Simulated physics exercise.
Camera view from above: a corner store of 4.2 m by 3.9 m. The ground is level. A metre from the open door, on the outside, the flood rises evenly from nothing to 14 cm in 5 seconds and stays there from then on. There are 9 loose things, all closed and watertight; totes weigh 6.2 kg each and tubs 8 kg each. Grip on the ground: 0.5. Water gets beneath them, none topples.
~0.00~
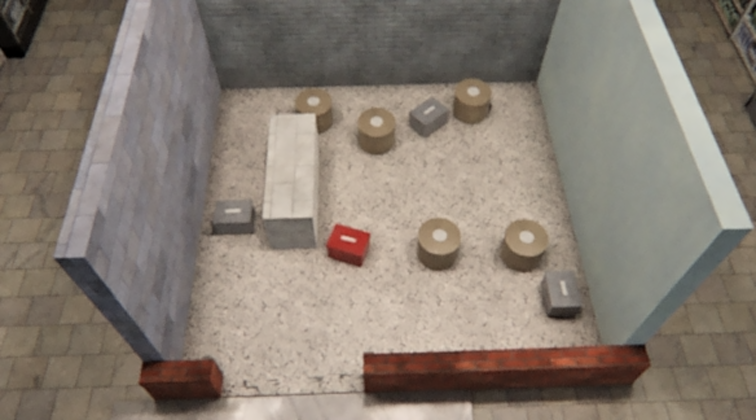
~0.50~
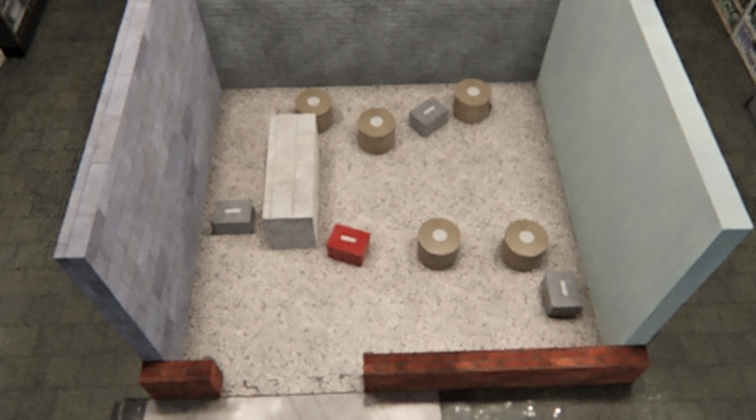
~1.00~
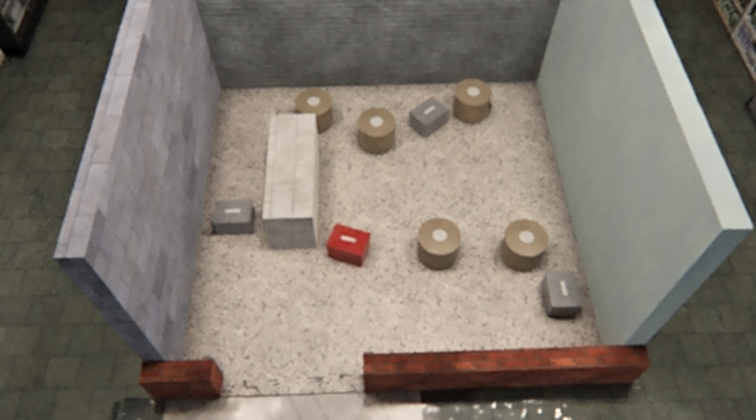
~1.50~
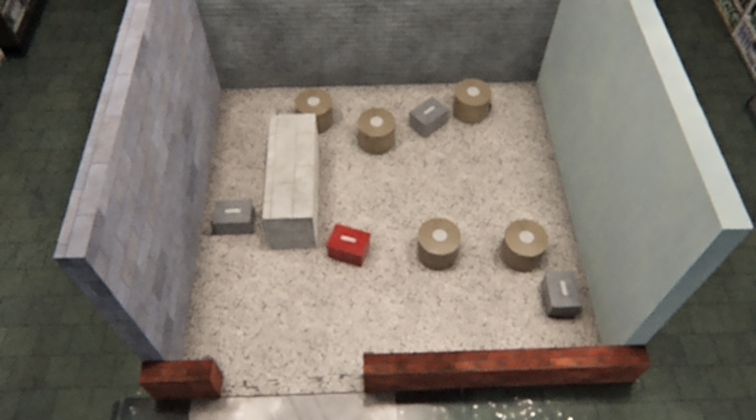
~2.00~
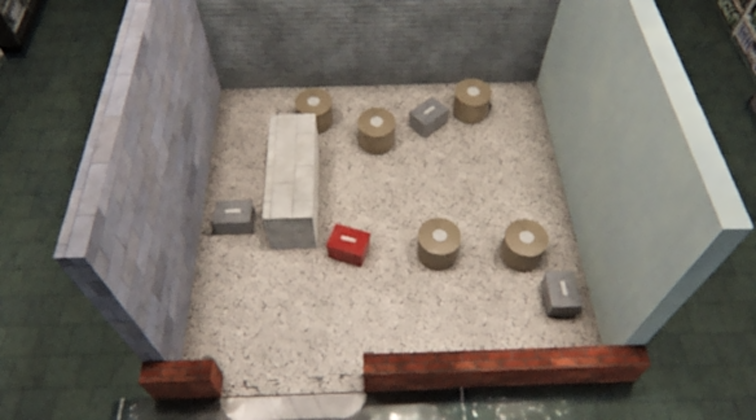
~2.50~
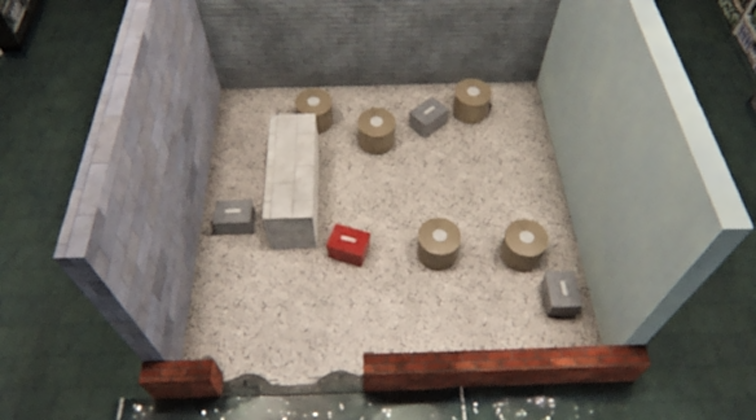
Dark water spread over the paving outside the walled room and crept up to the gap in the low red front wall, while the red box, grey boxes and round tan drums inside stayed still.
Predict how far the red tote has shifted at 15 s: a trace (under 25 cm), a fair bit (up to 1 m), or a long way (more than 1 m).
I expect it ends up well away.
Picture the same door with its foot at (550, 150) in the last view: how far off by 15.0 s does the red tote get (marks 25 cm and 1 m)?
The red tote drifts well away.
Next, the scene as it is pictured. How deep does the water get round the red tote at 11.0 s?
Roughly 6 cm at that moment.
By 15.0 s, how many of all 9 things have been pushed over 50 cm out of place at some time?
The count comes to 8.
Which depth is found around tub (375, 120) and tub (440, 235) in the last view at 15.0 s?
First about 6 cm, second about 7 cm.
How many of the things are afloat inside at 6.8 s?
At that point I count 0.
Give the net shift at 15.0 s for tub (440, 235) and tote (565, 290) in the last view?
They sit 20 cm and 60 cm away, in the order given.
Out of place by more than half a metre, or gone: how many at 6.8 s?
By my tally, 2.
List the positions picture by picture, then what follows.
In the first frame, the red tote at (349, 239), on the bottom; water covers 0.0 m2; 0 of 9 have shifted.
In the second frame, the red tote at (349, 239), on the bottom; 0.0 m2 under water; 0 of 9 have shifted.
In the third frame, the red tote at (349, 239), on the bottom; water covers 0.0 m2; 0 of 9 have shifted.
In the fourth frame, the red tote at (349, 239), on the bottom; water covers 0.0 m2; 0 of 9 have shifted.
In the fifth frame, the red tote at (349, 239), on the bottom; water covers 0.0 m2; 0 of 9 have shifted.
In the sixth frame, the red tote at (349, 239), on the bottom; water covers 0.0 m2; 0 of 9 have shifted.
After 3.5 s the red tote is near (349, 239), 0.0 m from its start, aground; 0 afloat.
After 6.8 s the red tote is near (382, 189), 0.8 m from its start, aground; 0 afloat.
After 11.0 s the red tote is near (437, 131), 1.8 m from its start, afloat; 6 afloat.
After 15.0 s the red tote is near (580, 302), 2.4 m from its start, afloat; 9 afloat.
